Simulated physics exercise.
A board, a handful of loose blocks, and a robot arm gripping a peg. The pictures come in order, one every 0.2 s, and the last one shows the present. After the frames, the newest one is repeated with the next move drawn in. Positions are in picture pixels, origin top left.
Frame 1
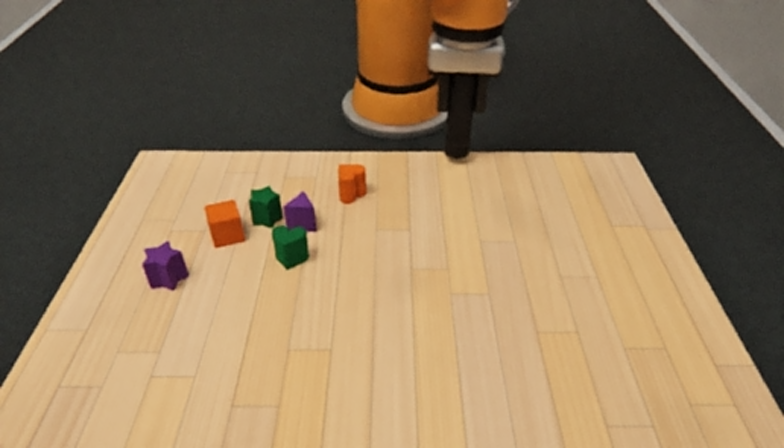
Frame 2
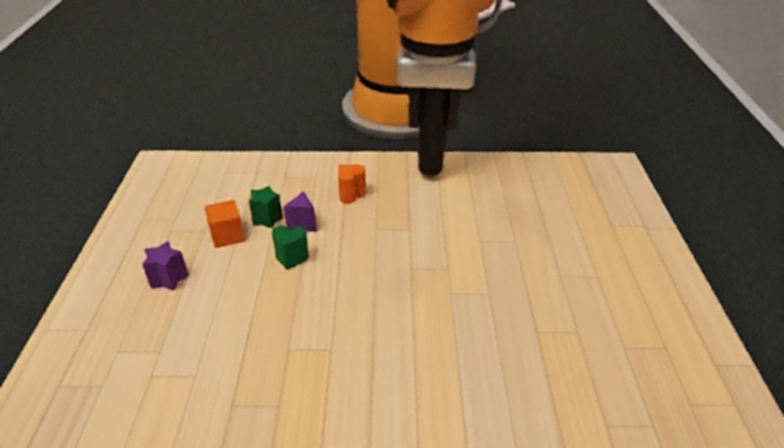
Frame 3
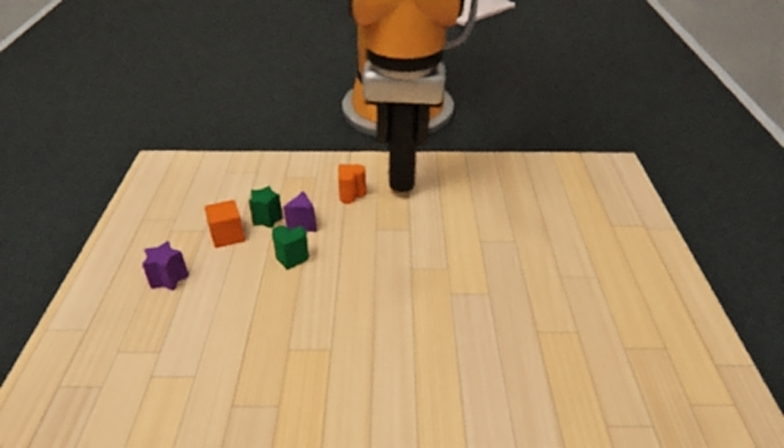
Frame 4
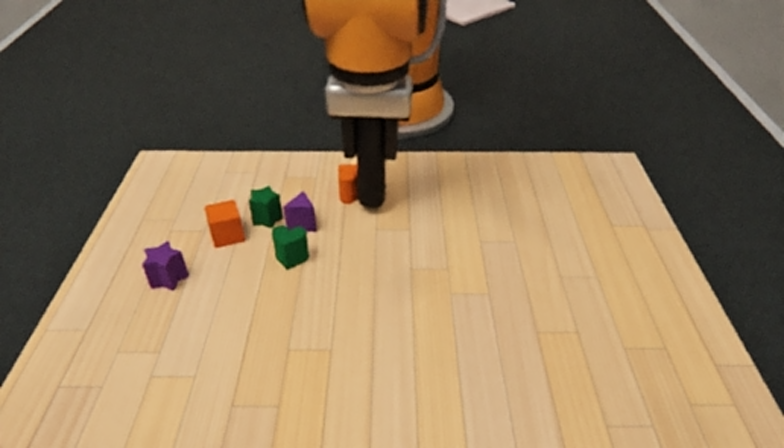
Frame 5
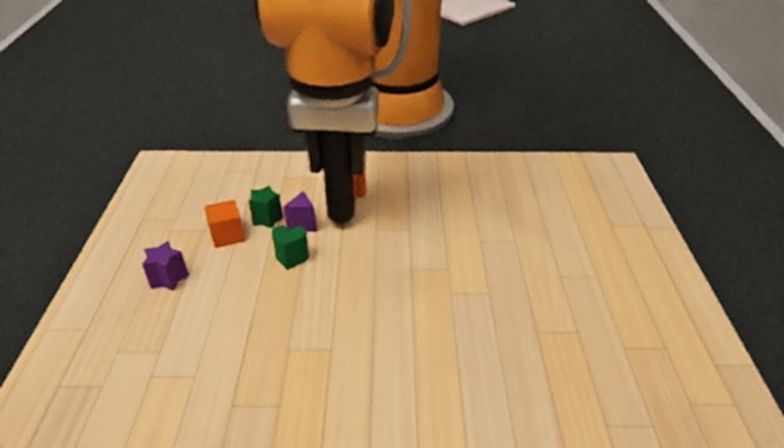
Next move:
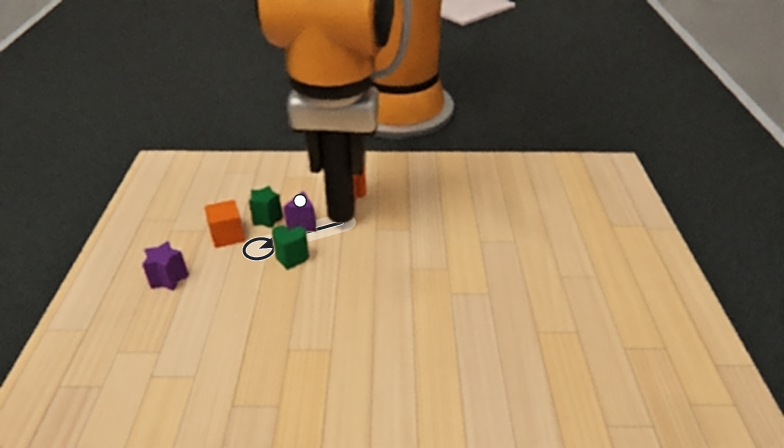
On a wooden tabletop, a robot arm moving a dark peg left and nearer, past an orange block, toward still colourful blocks.
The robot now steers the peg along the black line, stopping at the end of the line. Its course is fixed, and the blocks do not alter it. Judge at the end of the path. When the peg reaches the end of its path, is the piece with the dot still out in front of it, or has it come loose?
When the path is over, you would find the piece with the dot off to the side or behind the peg.
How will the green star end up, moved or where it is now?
The green star will be pushed away from where it stands.
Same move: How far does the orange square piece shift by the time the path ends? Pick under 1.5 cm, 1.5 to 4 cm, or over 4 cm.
The answer will be the short band, under 1.5 cm.
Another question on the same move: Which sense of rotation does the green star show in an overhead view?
Viewed from above: Clockwise.
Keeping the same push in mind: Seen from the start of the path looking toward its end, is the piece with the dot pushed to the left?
Short answer: No.
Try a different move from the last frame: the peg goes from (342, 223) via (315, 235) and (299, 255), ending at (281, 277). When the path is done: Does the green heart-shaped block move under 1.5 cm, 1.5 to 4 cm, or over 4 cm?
My answer is that it shifts over 4 cm.
Path on the board, from (342, 223) via (315, 230) and (287, 238), ending at (259, 249); the dot is on the purple triangular piece.
On the path given first. Halfway along, peg (299, 227); green star (256, 193), turned 20° clockwise; purple triangular piece (275, 204), turned 50° clockwise.
At the end, peg (258, 241); orange square piece in place; green star (249, 191), turned 60° clockwise; green heart-shaped block in place; purple triangular piece (253, 207), turned 80° clockwise.
